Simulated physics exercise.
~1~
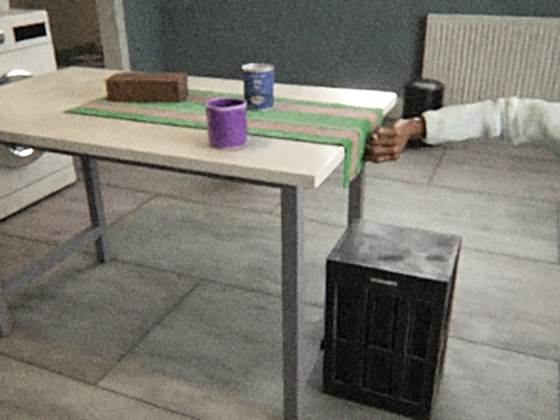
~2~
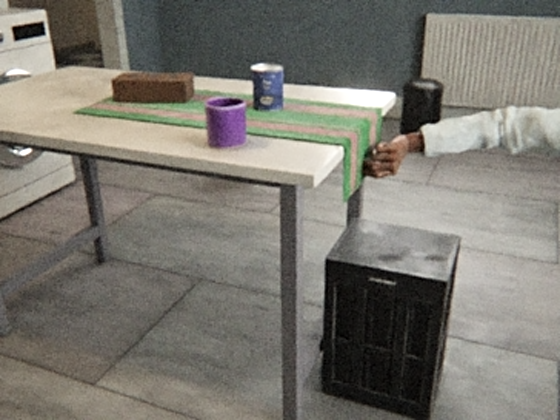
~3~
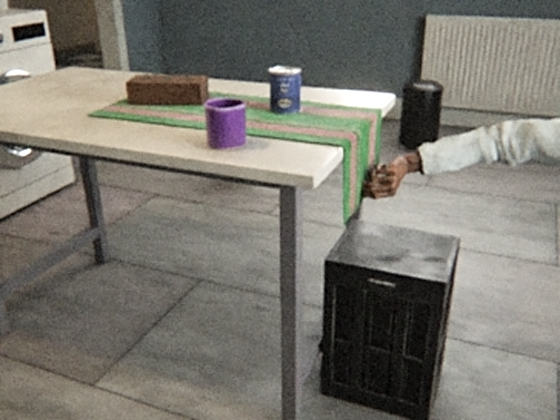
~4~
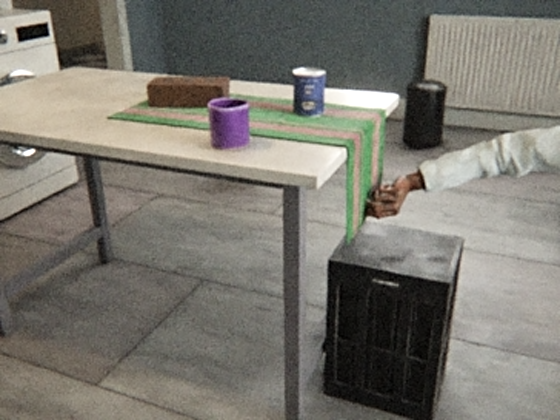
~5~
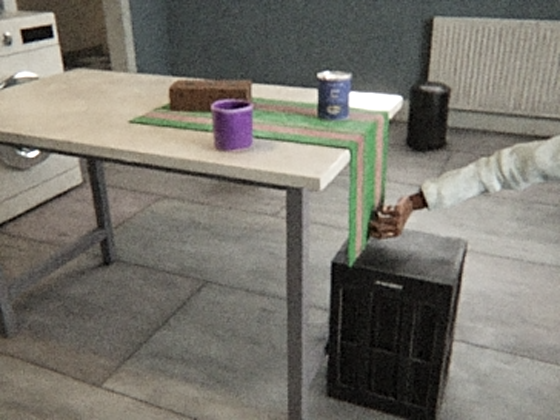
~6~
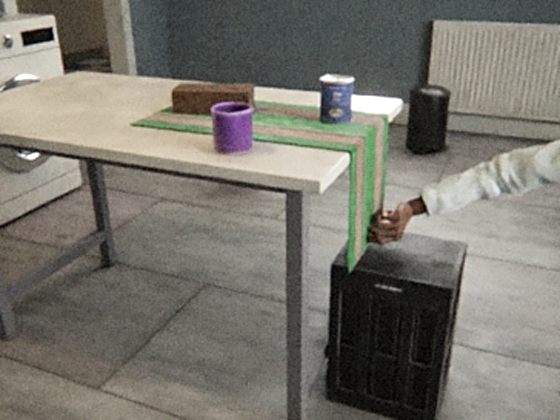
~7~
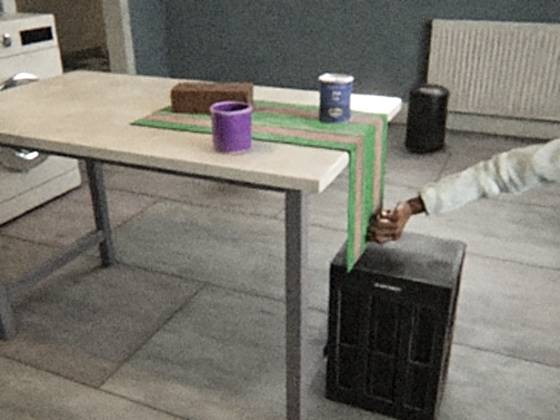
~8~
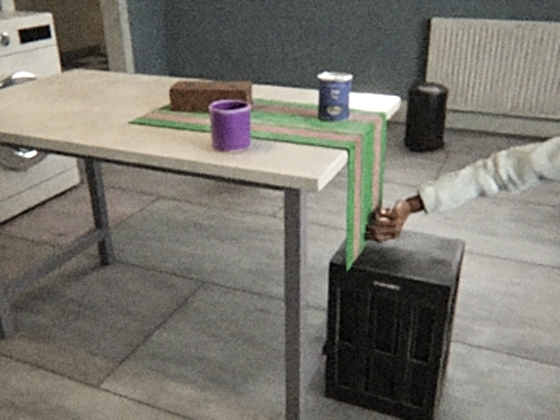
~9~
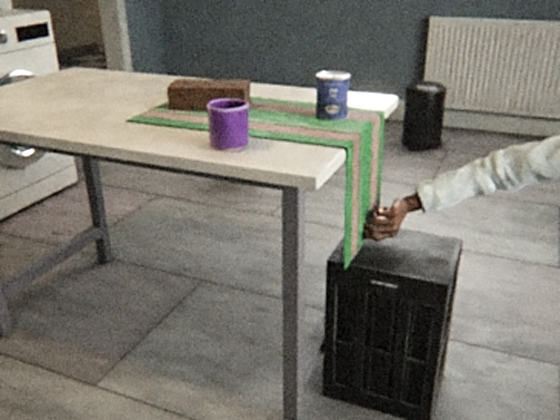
At the start, a hand reaching in from the right grips the end of a striped green cloth that lies across a pale table, with a blue tin and a brown brick on it and a purple mug nearby. The hand slowly draws the hanging end downward, and the cloth slides right, carrying the tin and brick along. The mug stays where it is. The hem comes down to the top of the black crate below, and the pulling stops. At the end, the hand still holds the cloth, the tin stands upright near the right edge, and the brick and mug remain on the table.
